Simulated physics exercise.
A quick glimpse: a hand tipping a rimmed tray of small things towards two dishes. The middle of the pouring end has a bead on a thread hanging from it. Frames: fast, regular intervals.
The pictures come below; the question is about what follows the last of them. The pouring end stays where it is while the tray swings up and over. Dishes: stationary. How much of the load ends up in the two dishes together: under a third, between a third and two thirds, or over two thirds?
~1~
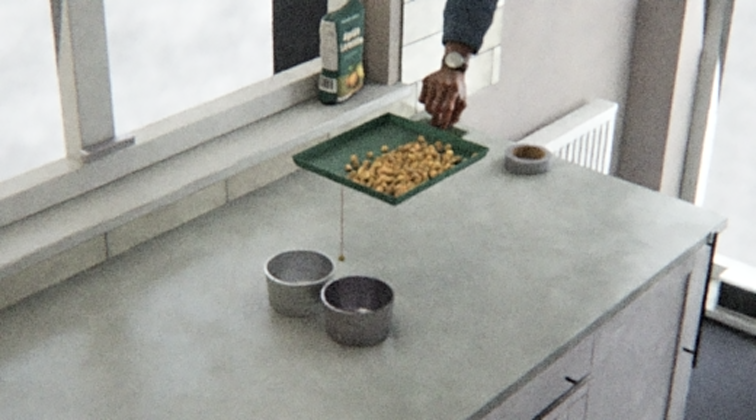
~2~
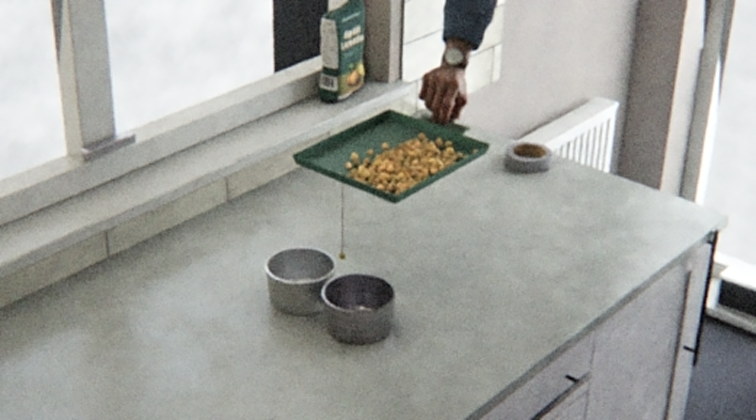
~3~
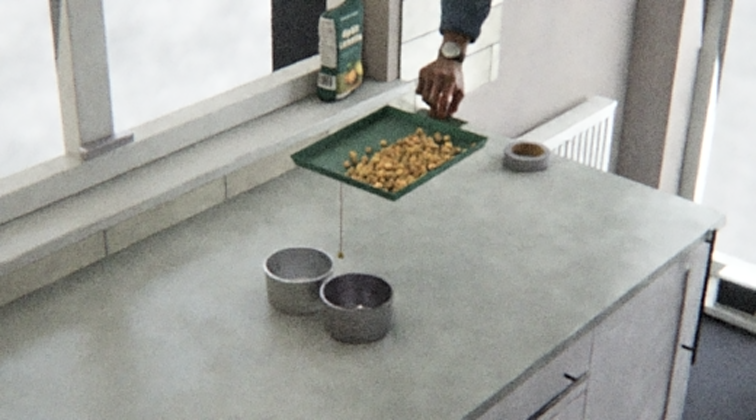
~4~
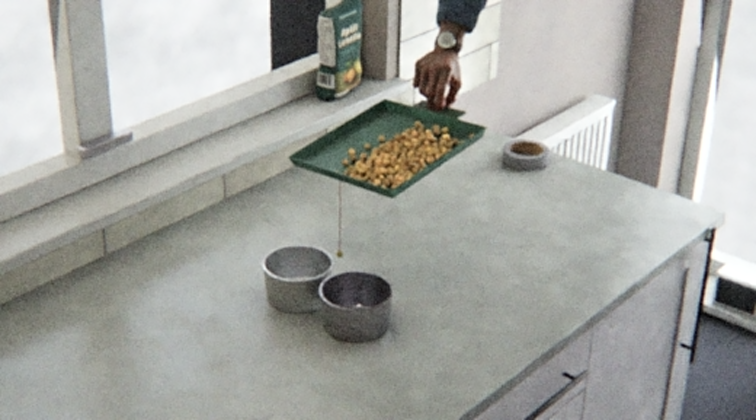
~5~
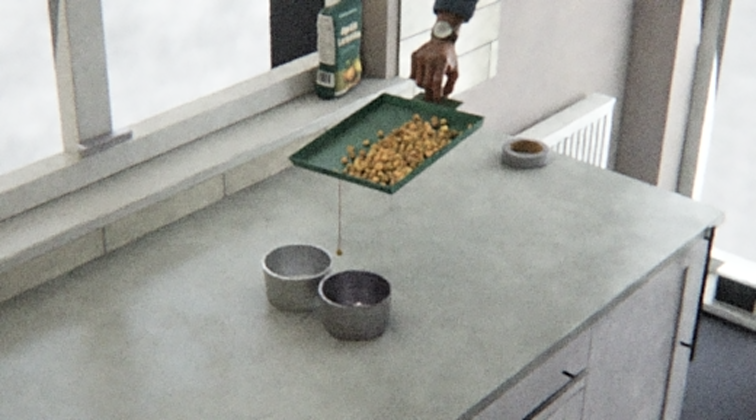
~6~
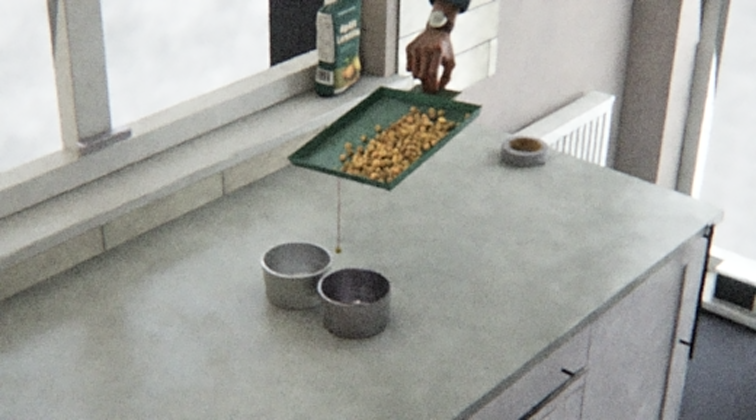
Together the dishes get between a third and two thirds of it.
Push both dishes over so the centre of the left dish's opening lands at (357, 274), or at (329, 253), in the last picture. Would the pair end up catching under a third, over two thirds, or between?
Under a third; below one third.
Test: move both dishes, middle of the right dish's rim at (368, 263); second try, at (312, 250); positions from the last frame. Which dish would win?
The first setup gives the one at left, the second setup gives the one at right.
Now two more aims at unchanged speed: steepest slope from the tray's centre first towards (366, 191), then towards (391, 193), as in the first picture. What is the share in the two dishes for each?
In turn, 80 percent and then 40 percent.
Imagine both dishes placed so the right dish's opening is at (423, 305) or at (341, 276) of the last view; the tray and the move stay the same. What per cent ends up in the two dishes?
Roughly 0 % and 80 %.
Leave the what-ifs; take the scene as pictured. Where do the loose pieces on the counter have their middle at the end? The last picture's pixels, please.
Look around pixel (273, 261).
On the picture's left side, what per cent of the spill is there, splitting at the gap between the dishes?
About 90 percent of the spill.
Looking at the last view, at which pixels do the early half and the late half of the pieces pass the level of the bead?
(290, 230) for the early half, (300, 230) for the late half.
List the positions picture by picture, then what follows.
The first frame shows corners of the pouring end (296, 156) and (395, 196), level; middle of the load (405, 169), dried chickpeas; left dish (276, 294); right dish (335, 323); bead on its thread (342, 258).
The second frame shows corners of the pouring end (297, 155) and (395, 194), level; middle of the load (406, 166).
The third frame shows corners of the pouring end (295, 155) and (393, 192), tipped barely, lowest at the left corner; middle of the load (404, 162).
The fourth frame shows corners of the pouring end (293, 156) and (391, 188), tipped a little, lowest at the left corner; middle of the load (403, 157).
The fifth frame shows corners of the pouring end (293, 156) and (390, 185), tipped a little, lowest at the left corner; middle of the load (401, 152).
The sixth frame shows corners of the pouring end (292, 156) and (388, 181), tipped a little, lowest at the left corner; middle of the load (399, 147); left dish (273, 286); right dish (331, 315).
Just after the last frame, tray tipped steeply; almost all on the tray; just a few in the left dish; just a few outside both; about a tenth in the air.
A moment on, tray tipped past a quarter turn; just a few on the tray; roughly half in the left dish; roughly a third outside both; about a tenth in the air.
Further on, tray tipped past a quarter turn; roughly half in the left dish; roughly half outside both.
When it is over, tray tipped past a quarter turn; not one in the right dish; roughly half in the left dish; roughly half outside both.
